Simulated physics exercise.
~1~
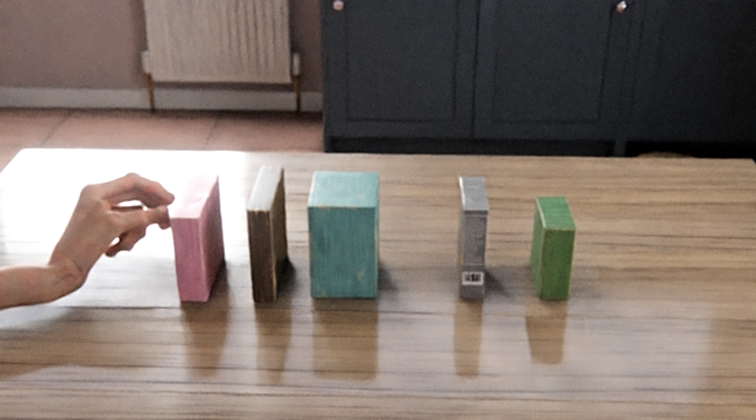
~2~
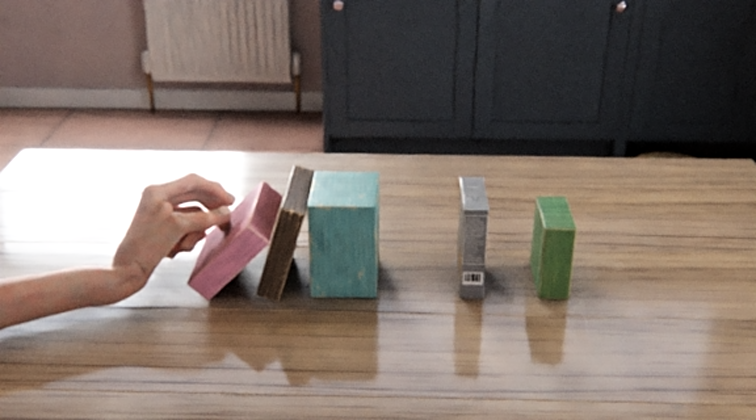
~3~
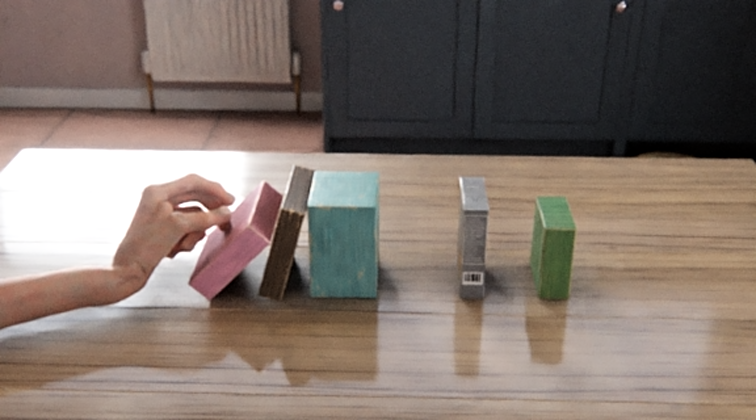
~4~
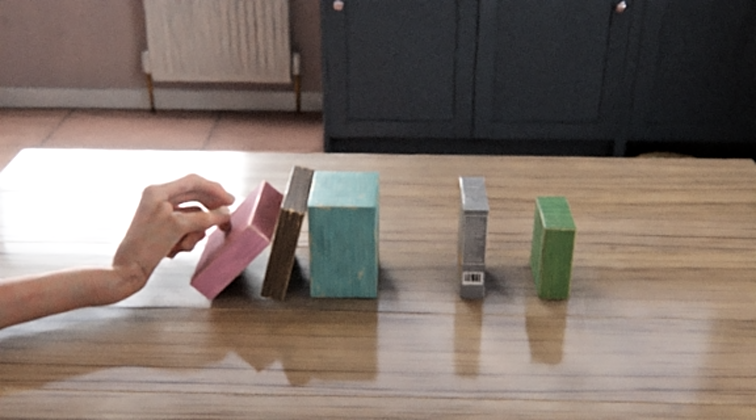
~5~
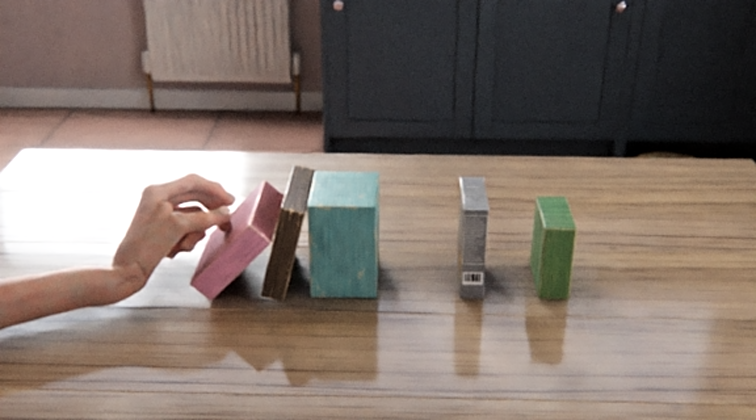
On a wooden table, a hand tips a pink block onto a dark one, which leans against a turquoise block.
